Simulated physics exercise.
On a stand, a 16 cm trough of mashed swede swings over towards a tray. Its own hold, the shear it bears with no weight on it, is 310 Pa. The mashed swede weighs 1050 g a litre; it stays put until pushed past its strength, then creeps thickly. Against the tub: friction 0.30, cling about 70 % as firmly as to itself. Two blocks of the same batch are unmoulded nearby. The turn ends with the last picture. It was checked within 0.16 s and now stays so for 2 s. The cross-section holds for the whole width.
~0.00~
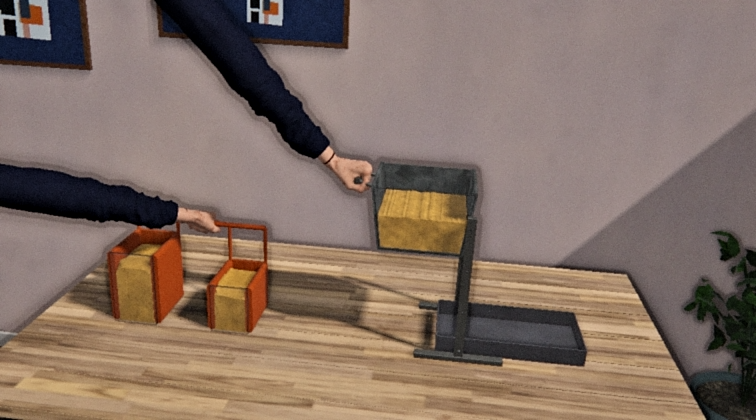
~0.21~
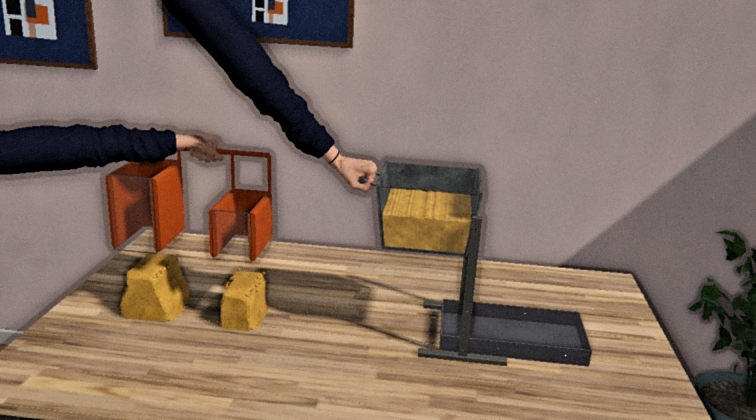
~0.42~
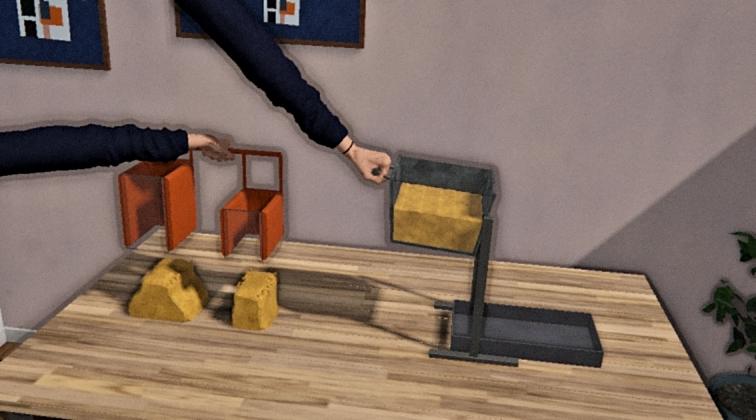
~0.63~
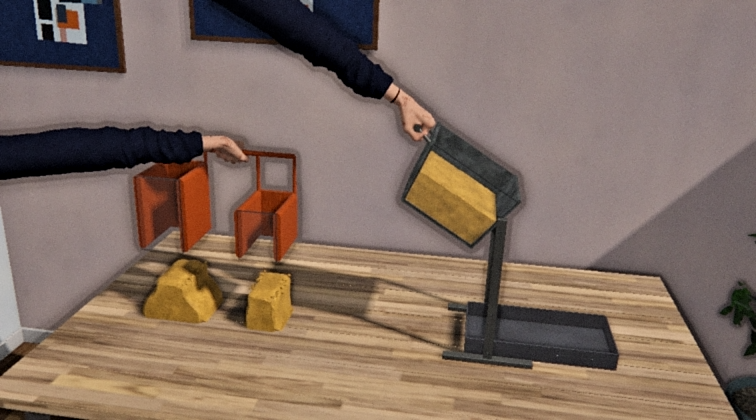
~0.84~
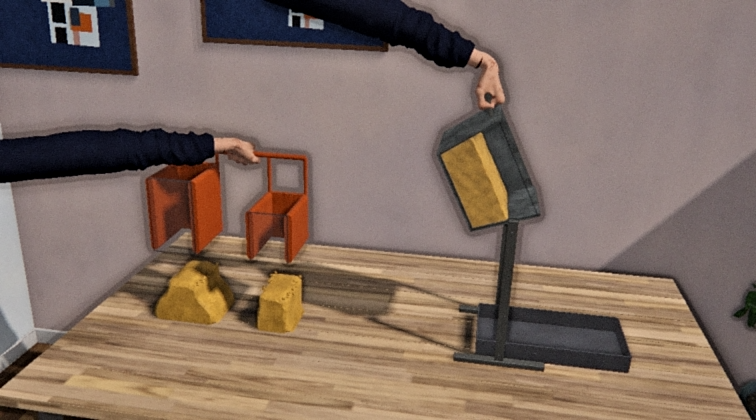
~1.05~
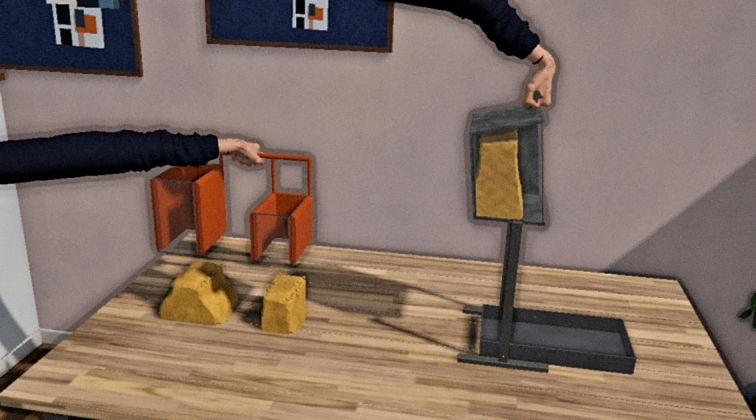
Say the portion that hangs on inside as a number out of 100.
The portion that hangs on inside is near 71 %.
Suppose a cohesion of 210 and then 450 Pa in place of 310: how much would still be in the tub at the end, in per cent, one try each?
In that order: 60 %, 100 %.
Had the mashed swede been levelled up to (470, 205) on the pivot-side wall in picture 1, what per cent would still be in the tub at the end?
Then about 40 %.
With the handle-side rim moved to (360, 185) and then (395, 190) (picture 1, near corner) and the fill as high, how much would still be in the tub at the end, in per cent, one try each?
In turn about 50 %, 100 %.
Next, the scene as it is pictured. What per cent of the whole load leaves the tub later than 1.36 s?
About 20 %.
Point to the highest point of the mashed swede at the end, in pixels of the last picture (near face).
Near (494, 185).
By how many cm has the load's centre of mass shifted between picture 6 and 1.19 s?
Roughly 4 cm.
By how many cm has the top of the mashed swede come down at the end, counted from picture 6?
Roughly 11 cm.
After 1.19 s, the tub is at 83 degrees and holds 100 %.
After 1.36 s, the tub is at 83 degrees and holds 90 %.
After 1.53 s, the tub is at 83 degrees and holds 77 %.
After 1.70 s, the tub is at 83 degrees and holds 72 %.
After 3.05 s, the tub is at 83 degrees and holds 71 %.
